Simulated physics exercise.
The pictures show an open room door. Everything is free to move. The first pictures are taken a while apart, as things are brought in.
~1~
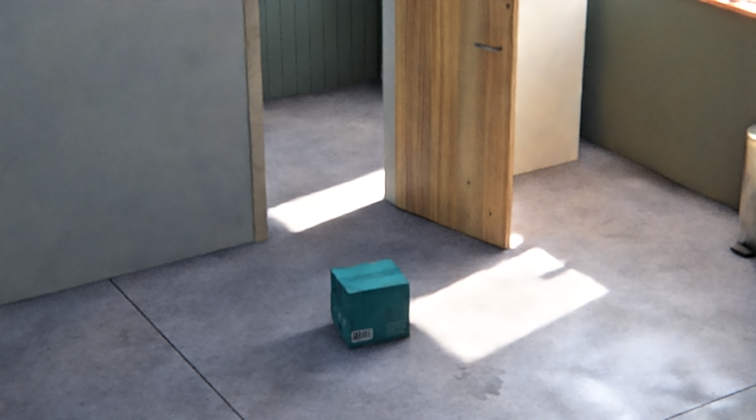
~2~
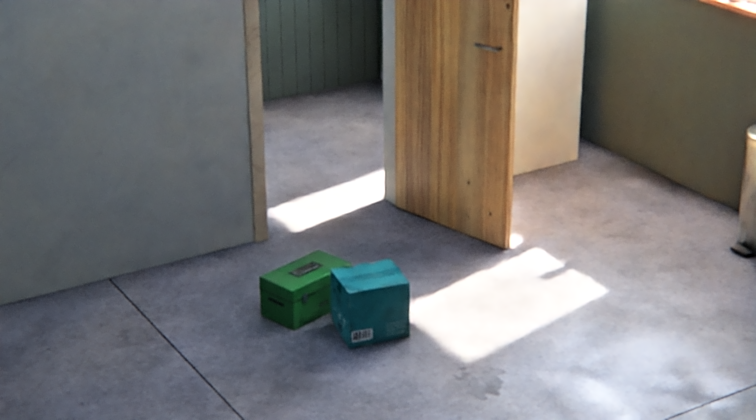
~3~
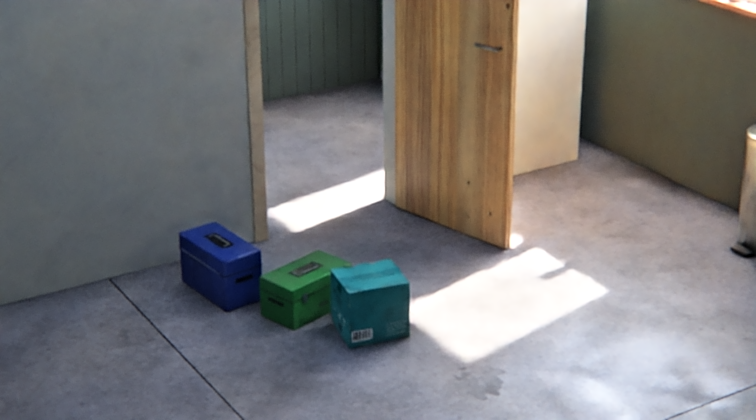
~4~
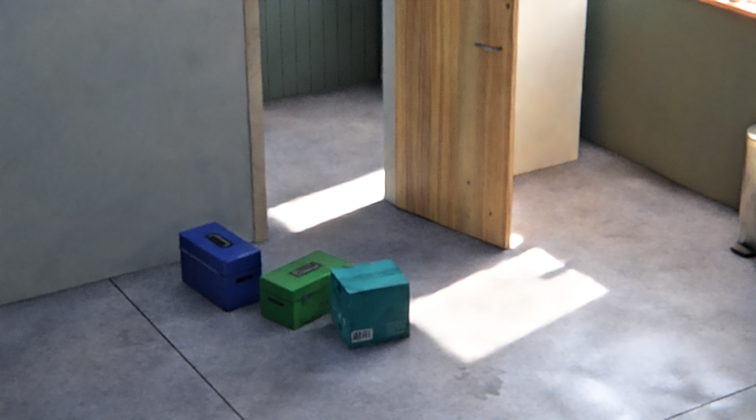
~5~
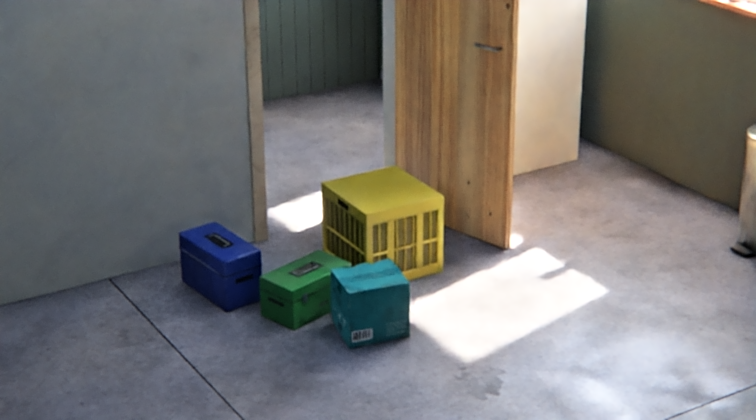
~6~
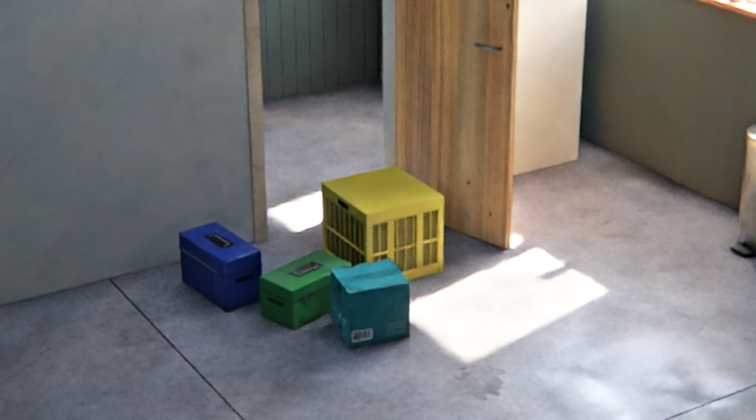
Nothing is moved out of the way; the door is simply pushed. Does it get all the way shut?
In the end the door jams.
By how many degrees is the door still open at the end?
About 75°.
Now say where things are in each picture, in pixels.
Door wide open and still, in the first frame.
Door wide open and still; green toolbox (306, 289), in the second frame.
Door wide open and still; turquoise box (370, 303); green toolbox (306, 289), in the third frame.
Door wide open and still; blue toolbox (221, 266); turquoise box (370, 303), in the fourth frame.
Door wide open and still; green toolbox (306, 289); blue toolbox (221, 266), in the fifth frame.
Door wide open and still; yellow chest (382, 227); turquoise box (370, 303), in the sixth frame.
Then, 0.40 s past the last view, open by 99°.
Then, 0.70 s past the last view, open by 90°.
Then, 0.90 s past the last view, open by 82°.
Then, 1.10 s past the last view, open by 75°.
Finally, open by 74°; all 4 still in place. Final places as the last picture's camera would see them, yellow chest near (381, 227).
